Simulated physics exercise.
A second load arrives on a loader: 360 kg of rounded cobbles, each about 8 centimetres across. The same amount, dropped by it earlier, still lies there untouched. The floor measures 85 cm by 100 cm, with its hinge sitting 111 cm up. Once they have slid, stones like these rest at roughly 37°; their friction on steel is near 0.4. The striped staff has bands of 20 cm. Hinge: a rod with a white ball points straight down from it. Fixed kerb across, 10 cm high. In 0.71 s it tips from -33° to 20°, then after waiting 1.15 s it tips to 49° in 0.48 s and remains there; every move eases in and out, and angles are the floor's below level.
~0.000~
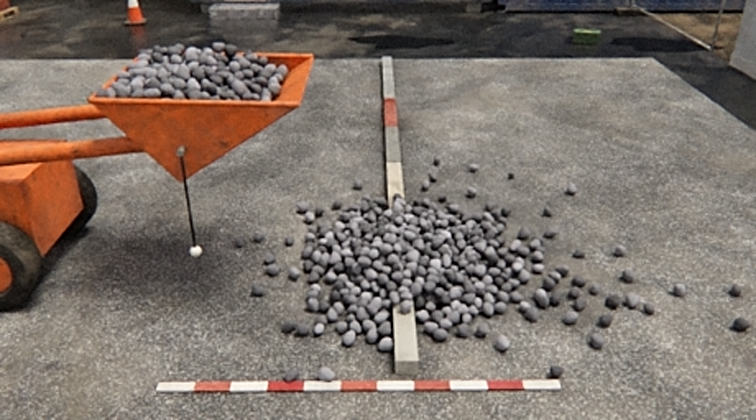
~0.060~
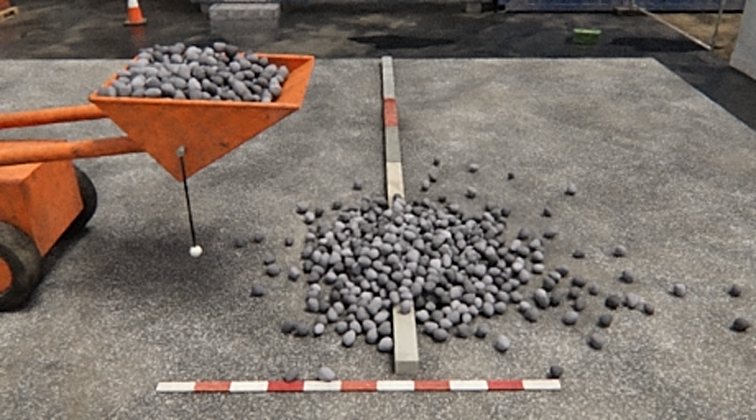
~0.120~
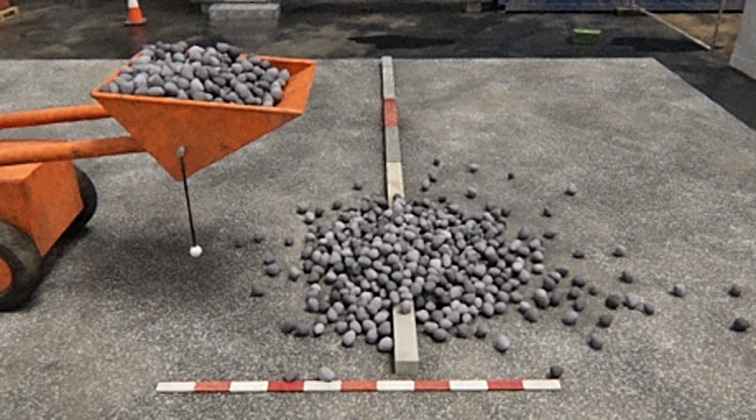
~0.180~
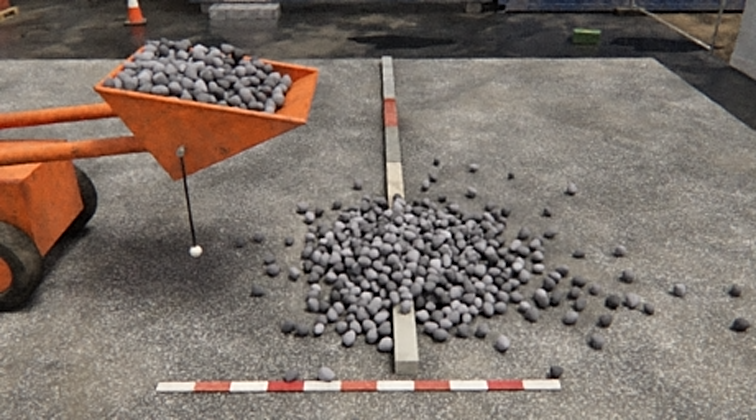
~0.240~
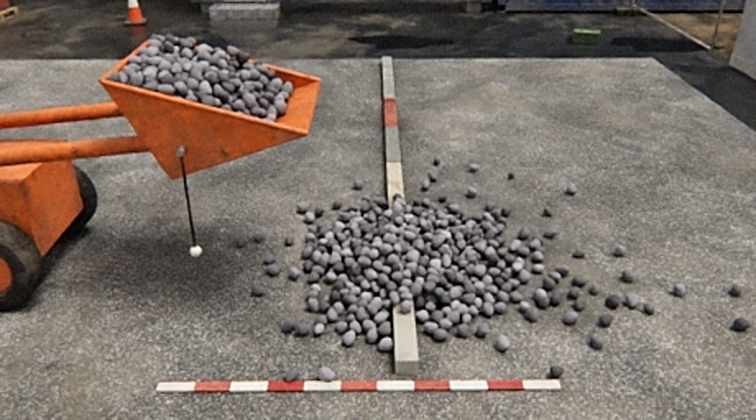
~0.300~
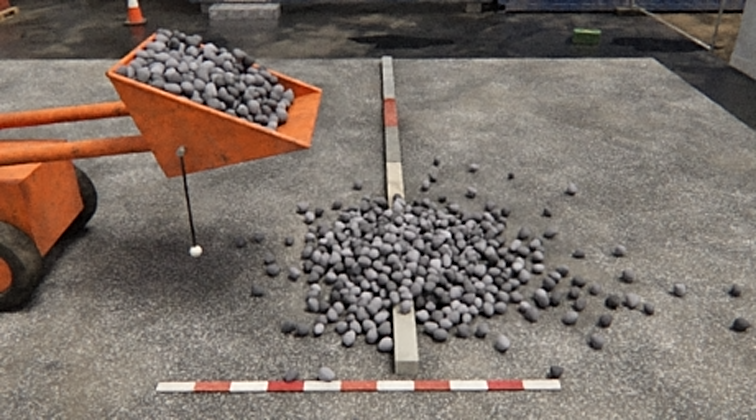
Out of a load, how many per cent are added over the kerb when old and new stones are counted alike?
Around 6 per cent.
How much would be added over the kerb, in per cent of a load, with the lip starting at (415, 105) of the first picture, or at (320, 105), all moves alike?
Near 85 per cent from the first place, 20 from the second.
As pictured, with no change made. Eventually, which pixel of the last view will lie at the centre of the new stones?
In the last view, somewhere near (339, 246).
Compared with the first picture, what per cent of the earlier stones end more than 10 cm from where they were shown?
Roughly 5 % of them.
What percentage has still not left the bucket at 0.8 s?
Held: Around 95 % of the load.
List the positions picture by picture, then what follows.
In the first picture, the bucket is at -33°, its lip at (298, 105); the top of the load is at (188, 52). The earlier load is highest near (389, 239), 23 cm above ground level, 48 % on this side of the kerb, 53 % over the kerb.
In the second picture, the bucket is at -32°, its lip at (299, 107); the top of the load is at (189, 52); the stones move at 0.1 m/s on average.
In the third picture, the bucket is at -29°, its lip at (302, 113); the top of the load is at (167, 52); the stones move at 0.3 m/s on average.
In the fourth picture, the bucket is at -24°, its lip at (305, 122); the top of the load is at (163, 49); the stones move at 0.3 m/s on average.
The fifth picture shows lip at (308, 134), floor tilted -19°, highest stones at (160, 45); the stones move at 0.5 m/s on average.
The sixth picture shows lip at (309, 147), floor tilted -13°, highest stones at (162, 43); the stones move at 0.5 m/s on average.
After 0.5 s the floor is at 12°; in per cent of one load, 100 in the bucket, 48 on this side of the kerb, 53 over the kerb; the foremost stones are at (653, 274).
After 0.8 s the floor is at 20°; in per cent of one load, 96 in the bucket, 52 on this side of the kerb, 53 over the kerb; the foremost stones are at (653, 274).
After 2.8 s the floor is at 49°; in per cent of one load, 0 in the bucket, 141 on this side of the kerb, 59 over the kerb; the foremost stones are at (653, 274).
After 5.3 s the floor is at 49°; in per cent of one load, 0 in the bucket, 141 on this side of the kerb, 59 over the kerb; the foremost stones are at (653, 274). Net gain over the kerb, 6.
